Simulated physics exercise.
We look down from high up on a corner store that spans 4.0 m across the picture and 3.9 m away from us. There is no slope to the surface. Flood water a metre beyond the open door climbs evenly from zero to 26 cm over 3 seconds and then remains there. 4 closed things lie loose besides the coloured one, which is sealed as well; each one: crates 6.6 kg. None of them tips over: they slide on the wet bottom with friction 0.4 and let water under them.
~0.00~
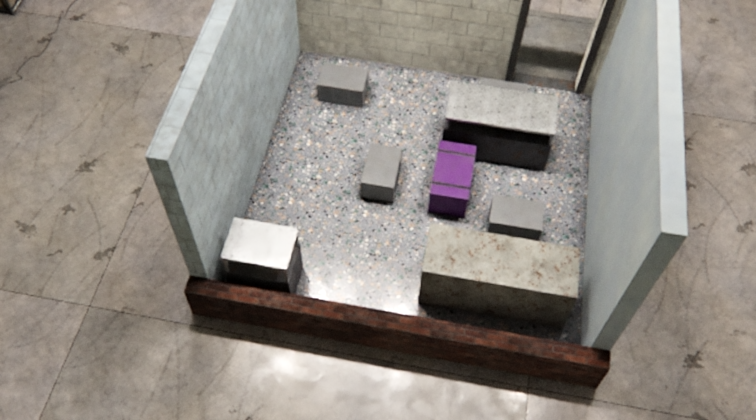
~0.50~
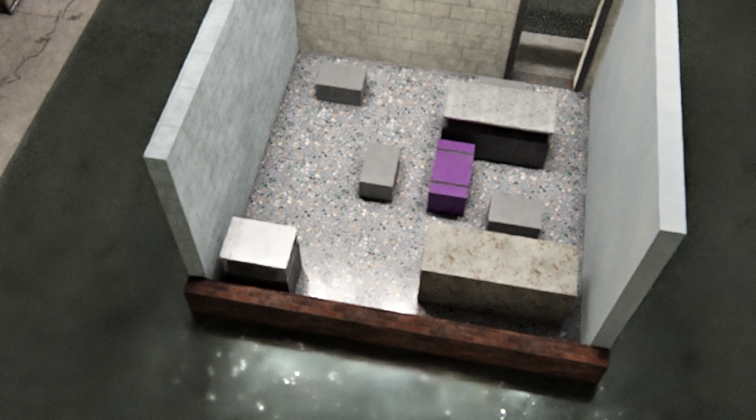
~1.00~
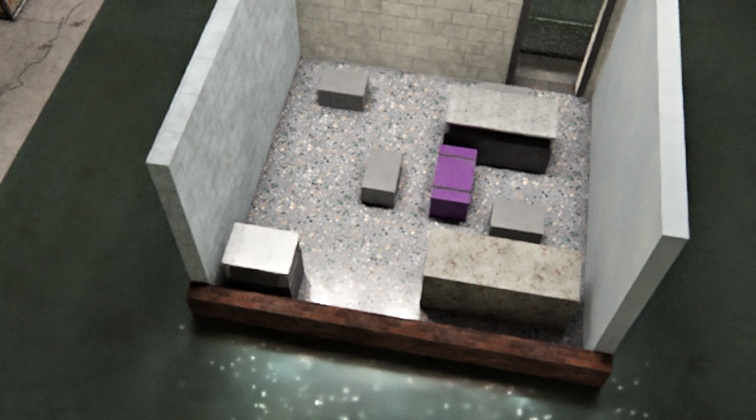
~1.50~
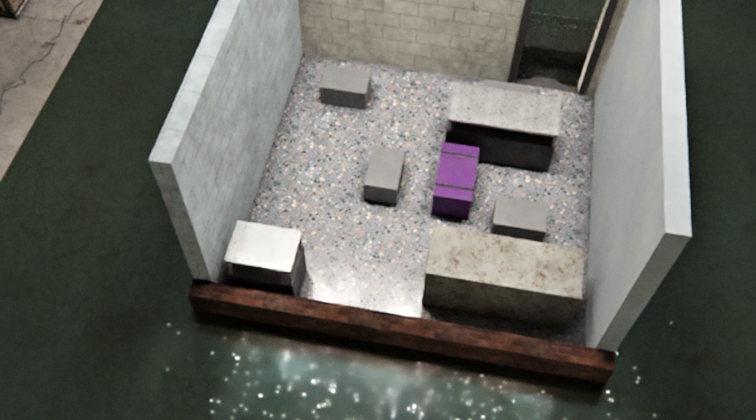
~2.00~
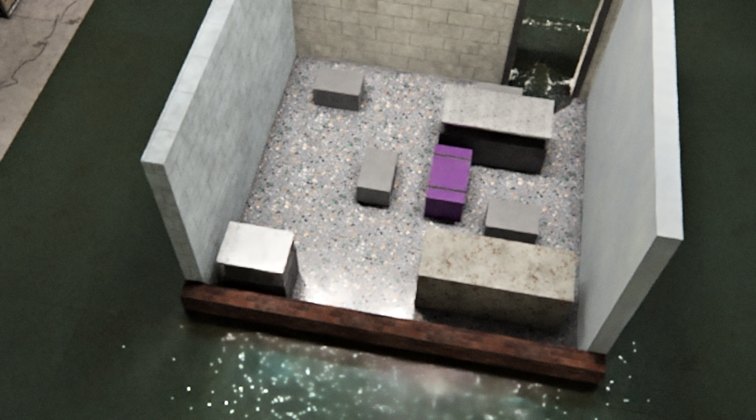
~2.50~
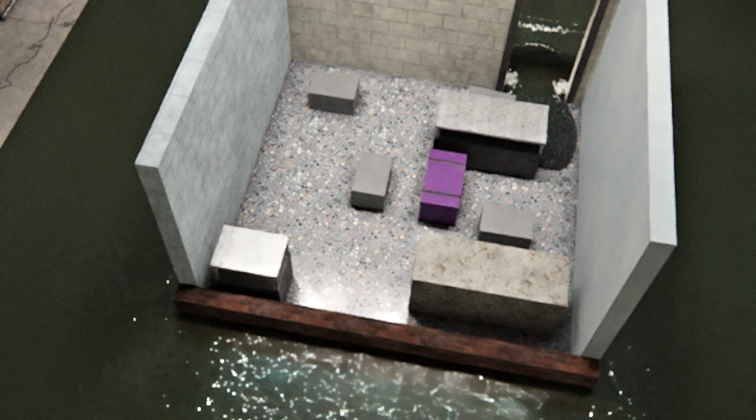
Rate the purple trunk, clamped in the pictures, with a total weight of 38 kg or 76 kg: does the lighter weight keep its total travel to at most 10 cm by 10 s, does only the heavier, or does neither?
The lighter does.
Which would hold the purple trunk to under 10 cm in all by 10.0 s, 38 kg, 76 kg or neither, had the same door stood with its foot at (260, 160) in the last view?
The answer is that only the greater mass suffices.
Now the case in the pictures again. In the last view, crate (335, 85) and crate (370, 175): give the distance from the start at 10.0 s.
They've ended up 200 cm and 50 cm away, in that order.
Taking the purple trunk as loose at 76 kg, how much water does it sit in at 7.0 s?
About 4 cm.
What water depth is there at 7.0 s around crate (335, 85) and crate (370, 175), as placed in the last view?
First roughly 5 cm, second roughly 1 cm.
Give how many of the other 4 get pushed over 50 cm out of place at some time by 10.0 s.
The count comes to 2.
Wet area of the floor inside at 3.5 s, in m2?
Near 3.0 m2 in all.
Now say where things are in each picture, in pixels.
The purple trunk at (454, 169) rests on the ground; water covers 0.0 m2; 0 of 5 have shifted, in the first frame.
The purple trunk at (452, 168), on the bottom; 0.0 m2 under water; 0 of 5 have shifted, in the second frame.
The purple trunk at (455, 173), on the bottom; 0.0 m2 under water; 0 of 5 have shifted, in the third frame.
The purple trunk at (457, 171) rests on the ground; water covers 0.0 m2; 0 of 5 have shifted, in the fourth frame.
The purple trunk at (450, 173), on the bottom; water covers 0.3 m2; 0 of 5 have shifted, in the fifth frame.
The purple trunk at (444, 178), on the bottom; 0.9 m2 under water; 0 of 5 have shifted, in the sixth frame.
After 3.5 s the purple trunk would be 0 cm from its start with 38 kg and 0 cm from its start with 76 kg; 0 cm of water round it then.
After 4.5 s the purple trunk would be 0 cm from its start with 38 kg and 0 cm from its start with 76 kg; 0 cm of water round it then.
After 7.0 s the purple trunk would be 0 cm from its start with 38 kg and 0 cm from its start with 76 kg; 4 cm of water round it then.
After 10.0 s the purple trunk would be 0 cm from its start with 38 kg and 0 cm from its start with 76 kg; 7 cm of water round it then.
